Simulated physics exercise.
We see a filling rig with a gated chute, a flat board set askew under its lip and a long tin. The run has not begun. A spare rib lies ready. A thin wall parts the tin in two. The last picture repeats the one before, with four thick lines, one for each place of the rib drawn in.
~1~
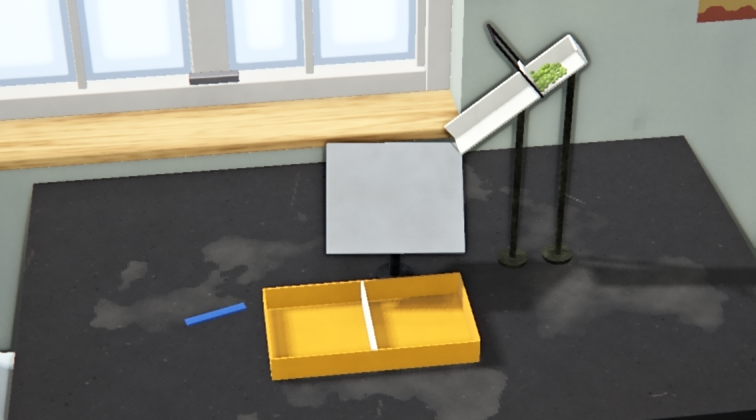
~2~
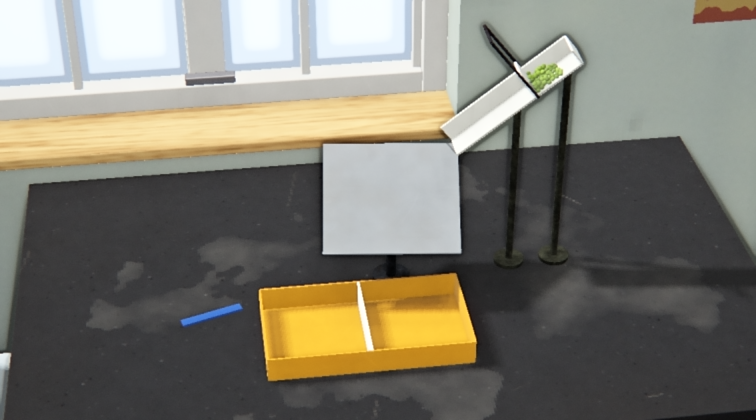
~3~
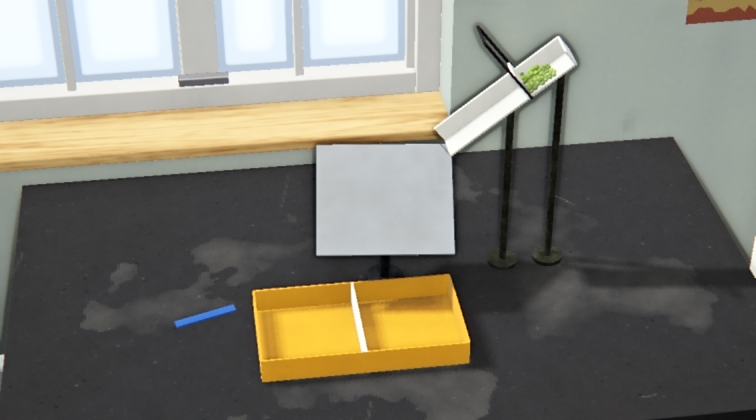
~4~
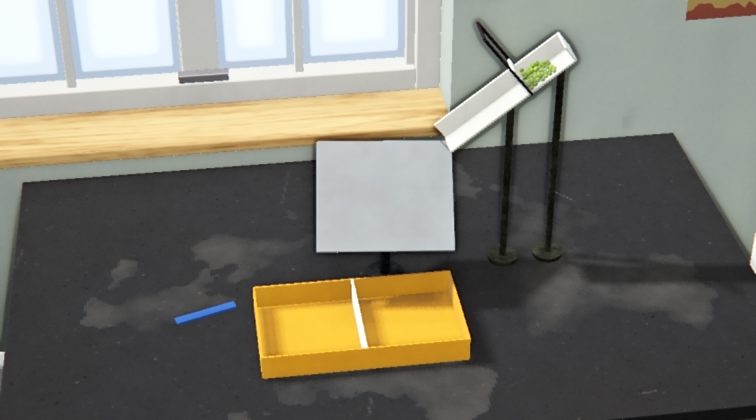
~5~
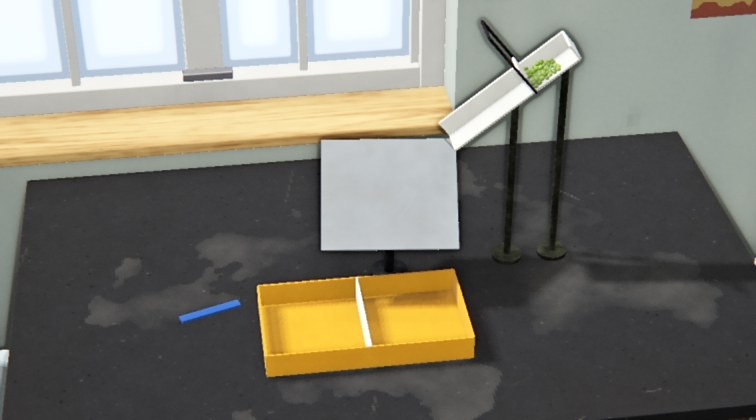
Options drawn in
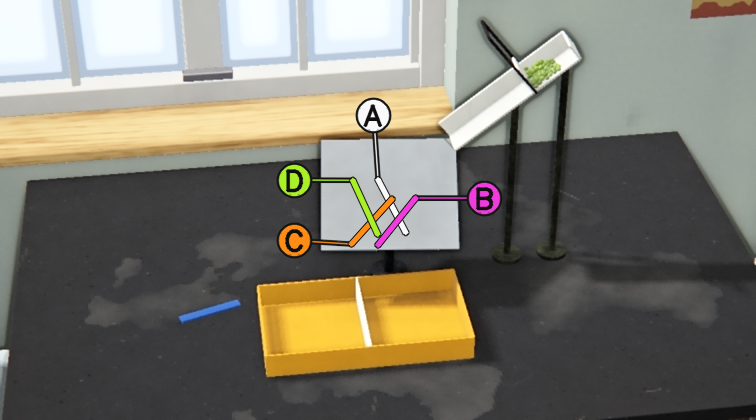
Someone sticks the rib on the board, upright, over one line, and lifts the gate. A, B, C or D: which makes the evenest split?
I would pick line C.
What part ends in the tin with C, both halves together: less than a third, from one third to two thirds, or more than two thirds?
More than two thirds.
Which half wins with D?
The right half.
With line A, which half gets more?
The right half.
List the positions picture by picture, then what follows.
The first frame shows load behind the gate at (545, 76), dried peas; lip of the chute at (458, 147), sloping fairly steeply.
The second frame shows middle of the board at (391, 198), tilted fairly steeply; middle of its low edge at (392, 254); of its high edge at (390, 144).
The third frame shows front corners of the tin at (262, 361) and (469, 342); front end of its middle wall at (366, 352); gate still shut at (514, 73).
The fourth frame shows middle of the load at (535, 74); lip at (448, 144).
The fifth frame shows middle of the load at (539, 73); lip at (452, 143).
On the marked copy, line A from (378, 179) to (405, 232); line B from (415, 197) to (377, 245); line C from (392, 198) to (351, 244); line D from (352, 180) to (377, 234).
For line A, of what is caught, a stray few in the left half, nearly all in the right.
For line B, of what is caught, most in the left half, a small part in the right.
For line C, of what is caught, about half in the left half, about half in the right.
For line D, of what is caught, a stray few in the left half, nearly all in the right.
